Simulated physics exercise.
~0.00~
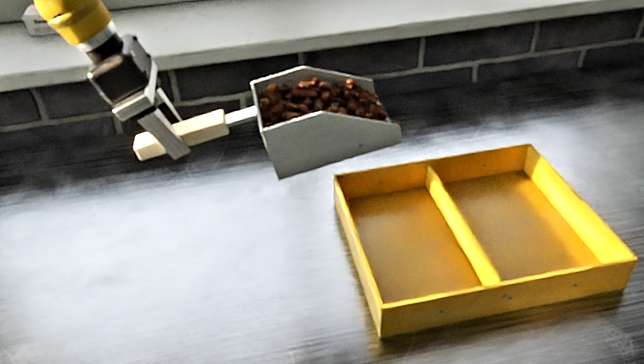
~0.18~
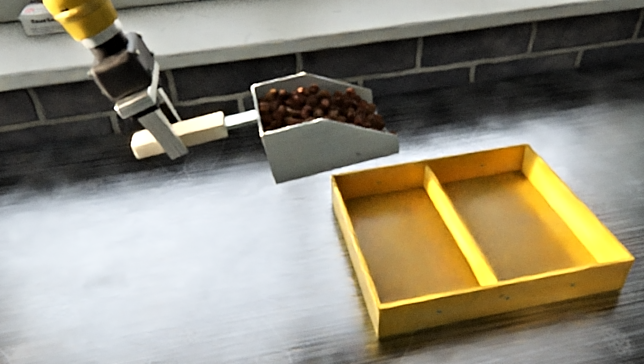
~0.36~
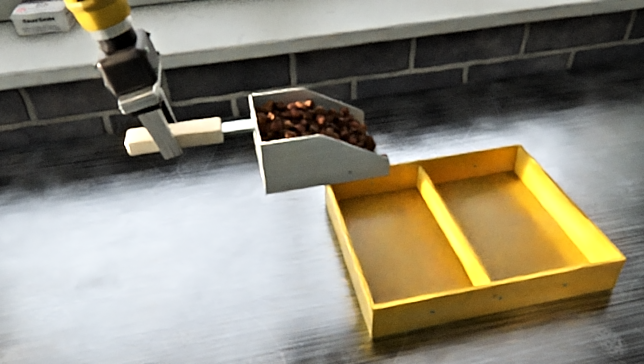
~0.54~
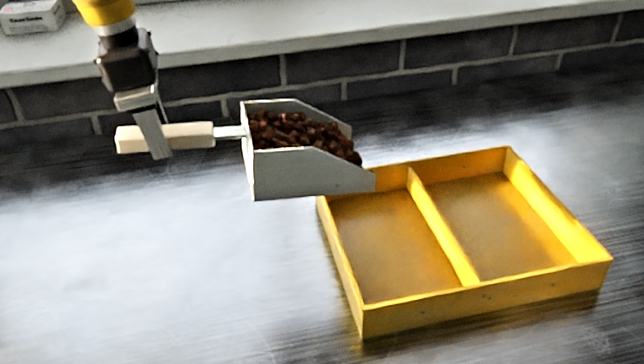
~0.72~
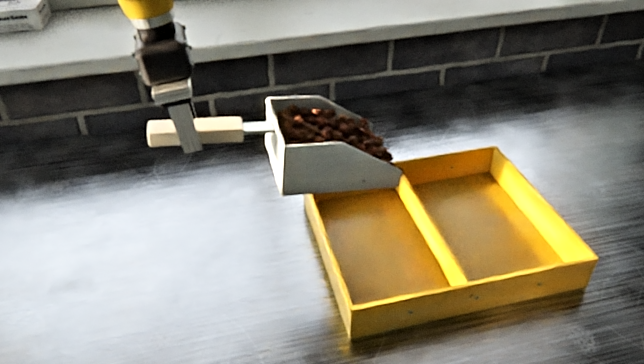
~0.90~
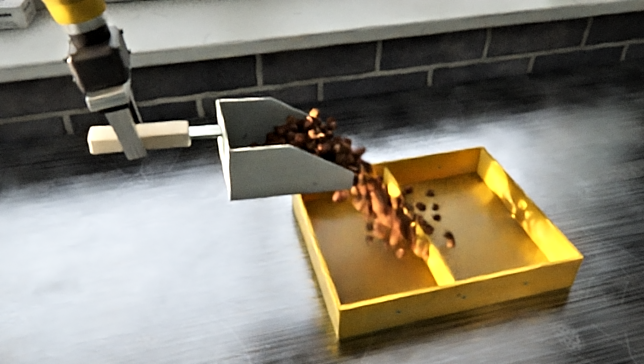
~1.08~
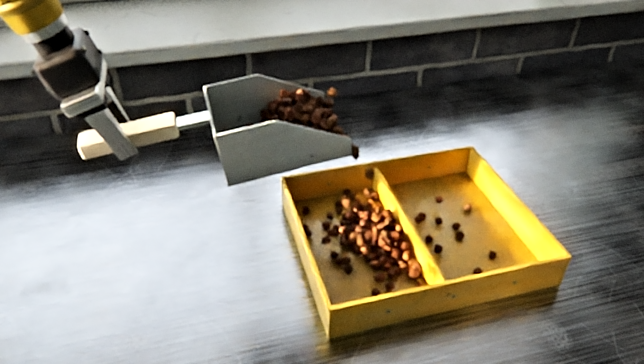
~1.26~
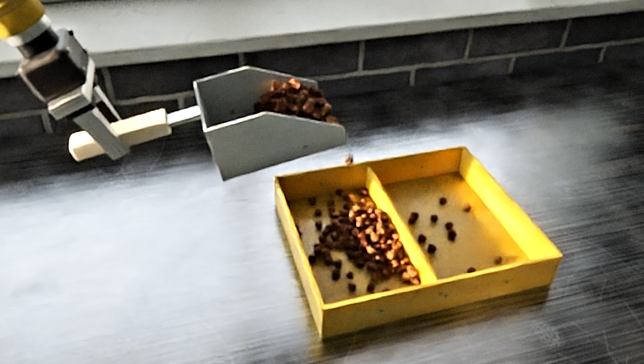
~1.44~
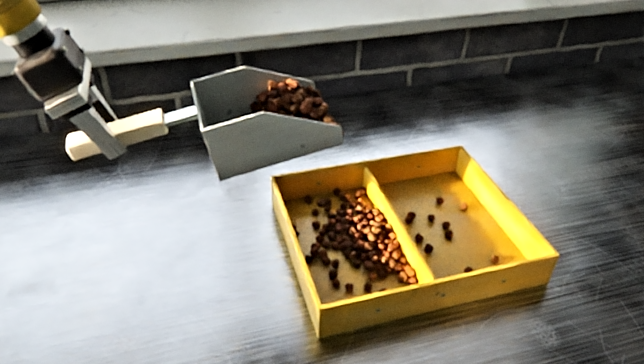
Robot arm tipping a scoop of brown pellets over a divided yellow tray, spilling many mostly into the left compartment, then levelling back still partly loaded.
